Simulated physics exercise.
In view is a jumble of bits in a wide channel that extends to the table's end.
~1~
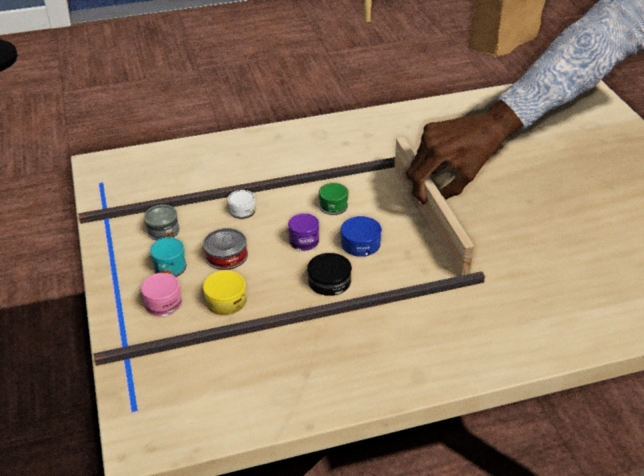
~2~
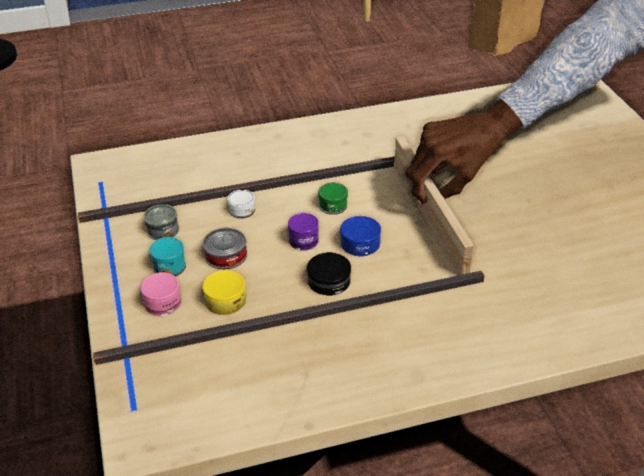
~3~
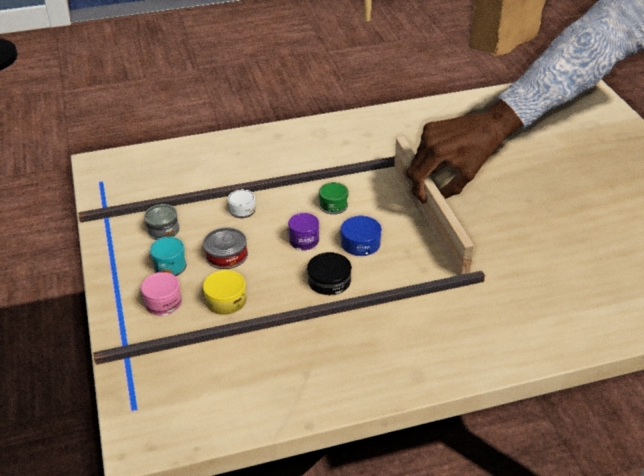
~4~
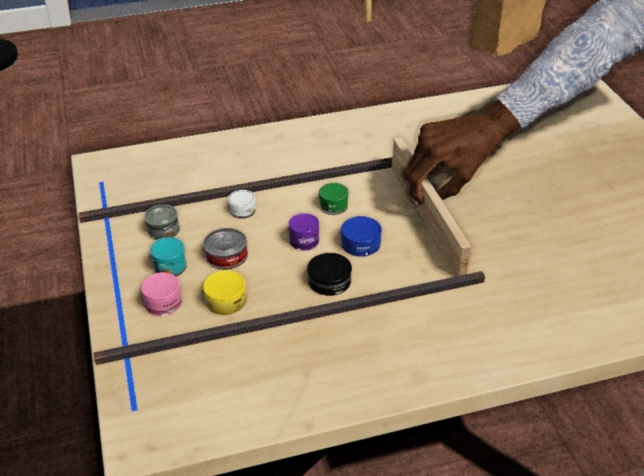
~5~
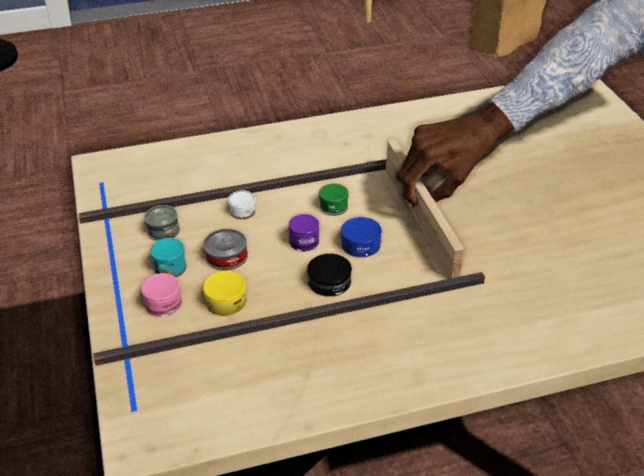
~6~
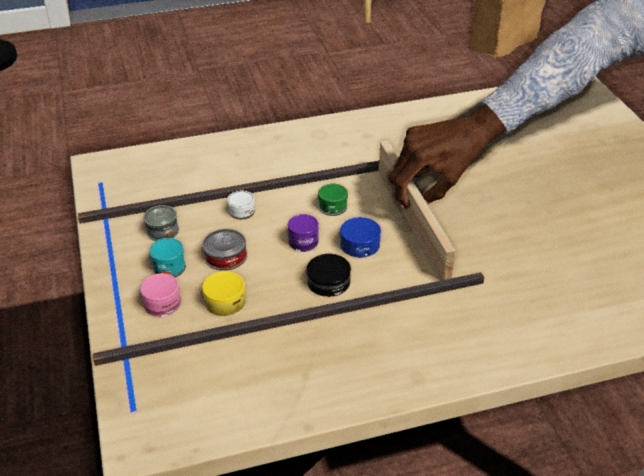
A hand slides a wooden board slightly left between two rails toward colourful, motionless tubs.
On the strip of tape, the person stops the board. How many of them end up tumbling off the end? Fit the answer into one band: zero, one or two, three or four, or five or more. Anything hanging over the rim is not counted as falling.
I would say five or more.
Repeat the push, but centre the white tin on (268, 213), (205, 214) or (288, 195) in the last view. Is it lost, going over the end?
Try by try, it drops away, then stays put, then stays put.
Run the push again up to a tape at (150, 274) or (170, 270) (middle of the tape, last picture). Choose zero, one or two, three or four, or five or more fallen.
Well, the first gives just one or two and the second gives either one or two.
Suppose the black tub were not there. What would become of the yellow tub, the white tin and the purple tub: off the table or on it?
Yellow tub still up, white tin still up, purple tub still up.
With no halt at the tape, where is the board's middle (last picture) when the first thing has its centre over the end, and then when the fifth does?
I'd say close to (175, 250), then close to (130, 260).
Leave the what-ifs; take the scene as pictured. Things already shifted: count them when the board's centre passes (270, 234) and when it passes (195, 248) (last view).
Counts: 7 / 10.
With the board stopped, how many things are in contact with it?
That makes 5.
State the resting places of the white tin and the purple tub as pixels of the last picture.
White tin at (93, 227), purple tub at (96, 263).
Soon after, none off yet; pink tub at rest near (161, 295); turquoise tin at rest near (168, 258); grey tin at rest near (161, 223).
Then, none off yet; pink tub at rest near (159, 295); turquoise tin moving near (159, 261); grey tin at rest near (161, 223).
Further on, none off yet; pink tub moved about its own width near (114, 297); turquoise tin moved well along near (80, 282); grey tin moved about its own width near (120, 229).
By the end, the number that fall off is five or more; fallen, red tin, yellow tub, grey tin, turquoise tin and pink tub.
